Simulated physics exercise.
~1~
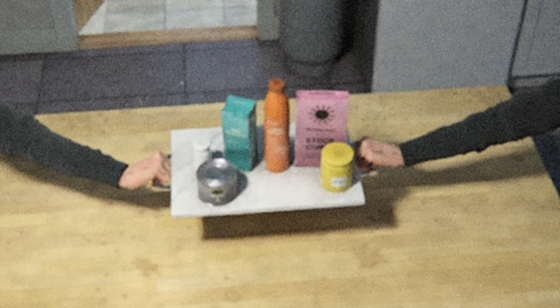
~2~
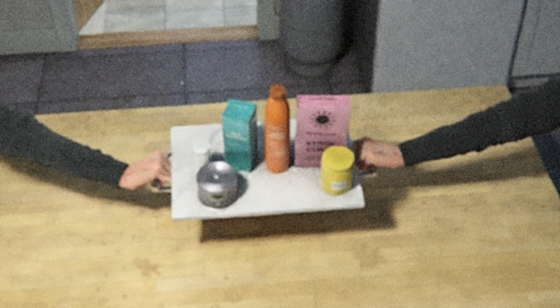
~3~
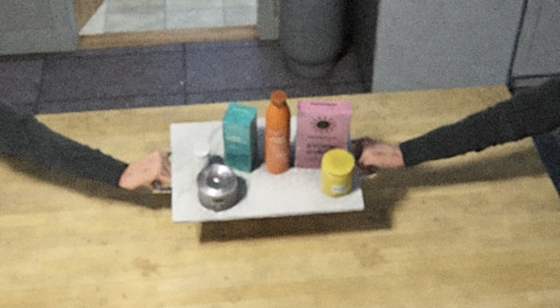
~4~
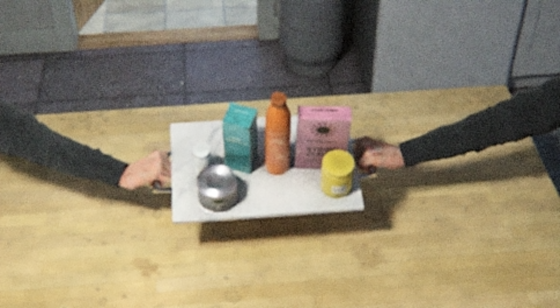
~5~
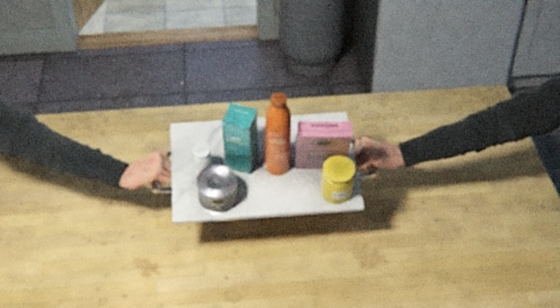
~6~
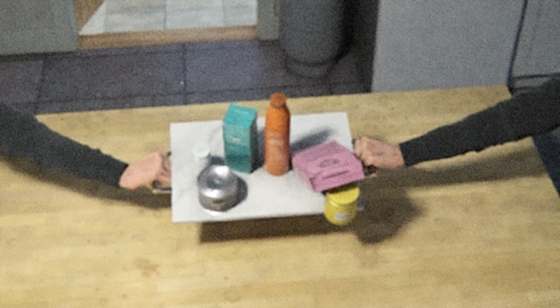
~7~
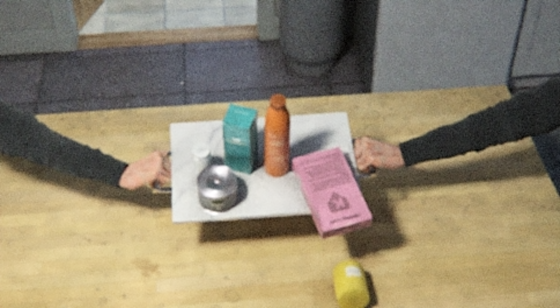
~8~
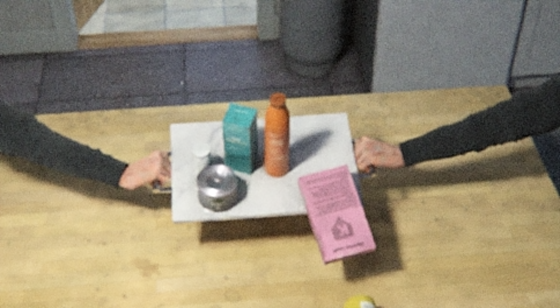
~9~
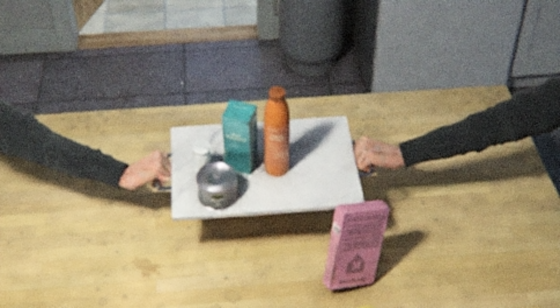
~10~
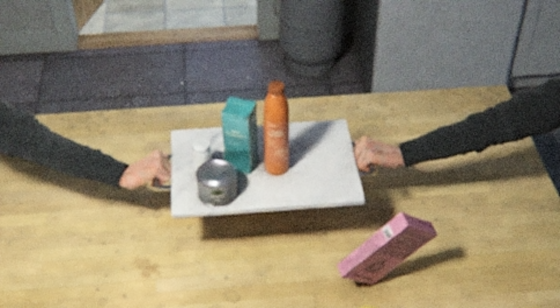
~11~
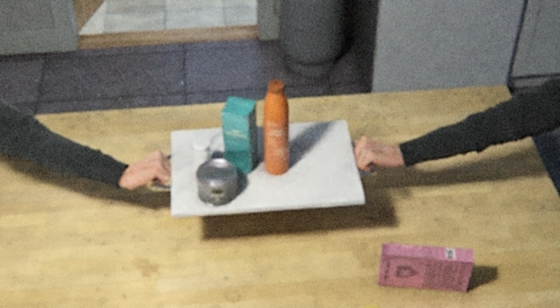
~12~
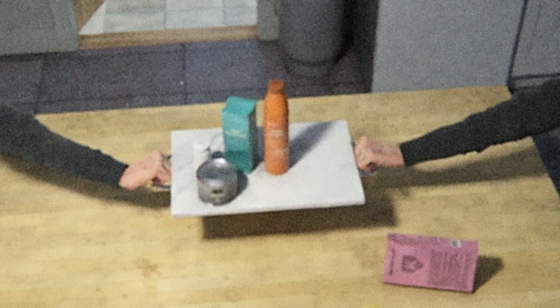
In the video, two hands hold a white tray of small containers above a wooden table and tip its near edge down, sending a yellow jar and then a pink packet off the front. The tray levels with the remaining items standing, while the packet lies on the table and the jar is out of view.
